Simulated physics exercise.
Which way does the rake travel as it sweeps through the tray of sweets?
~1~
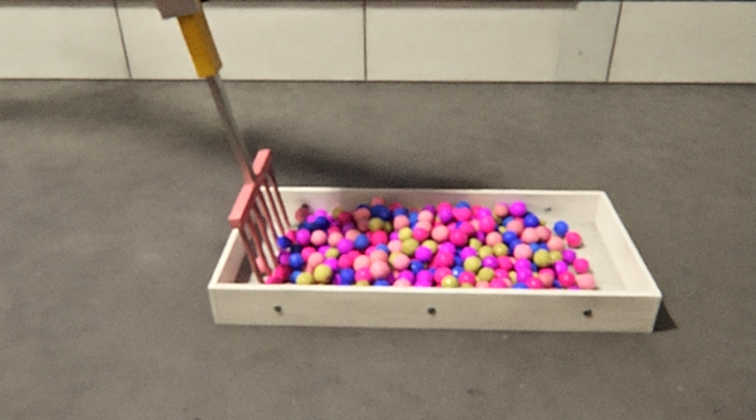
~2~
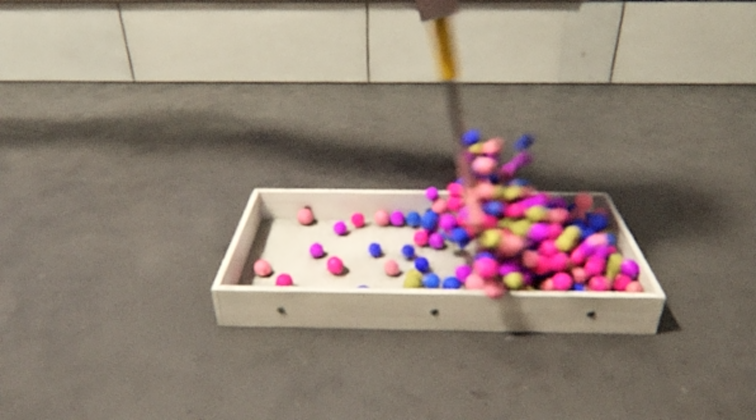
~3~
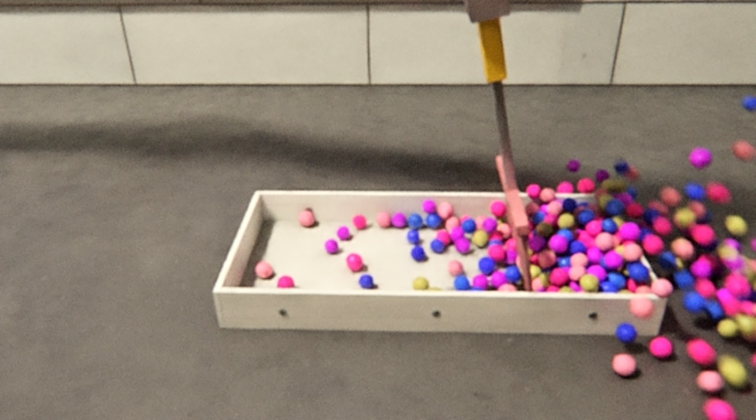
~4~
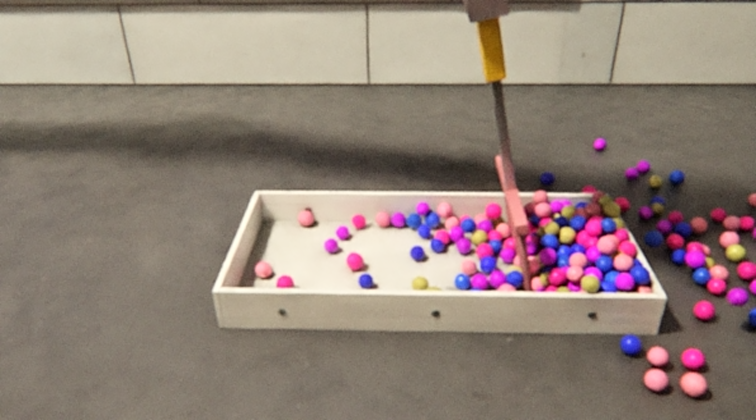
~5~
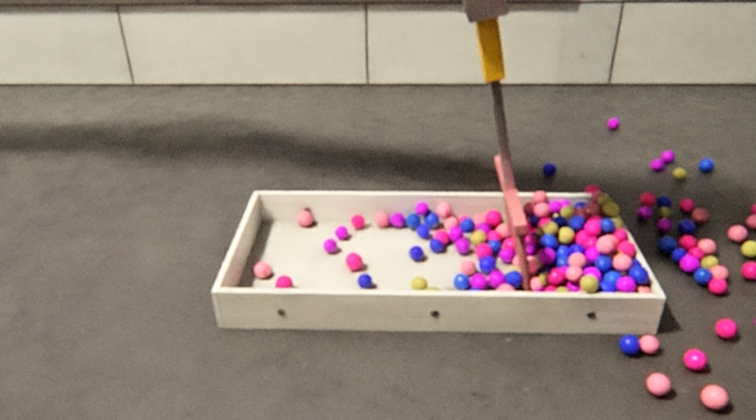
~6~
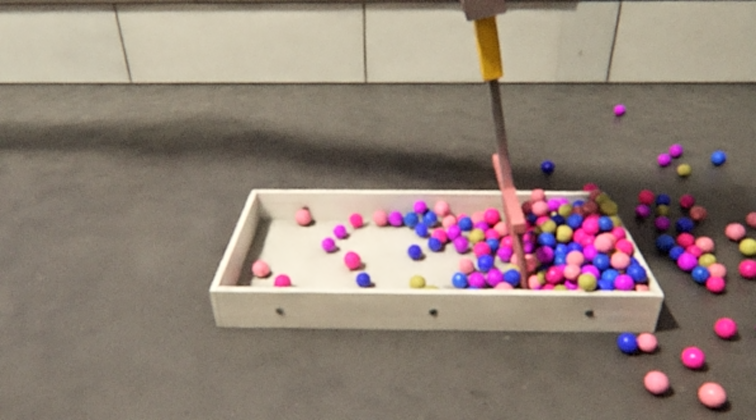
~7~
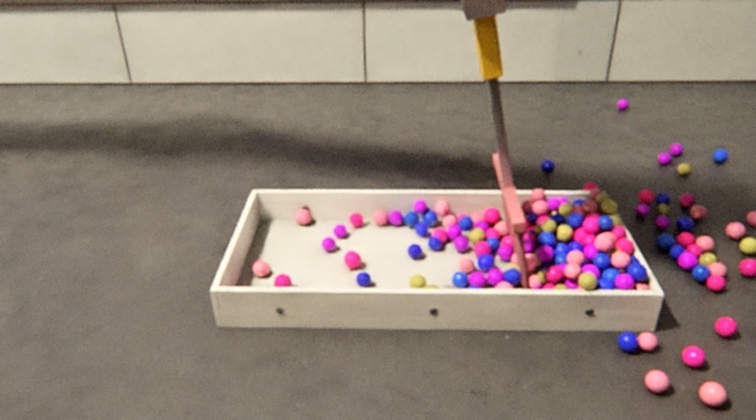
The rake moves to the right, pushing the sweets toward that end of the tray.
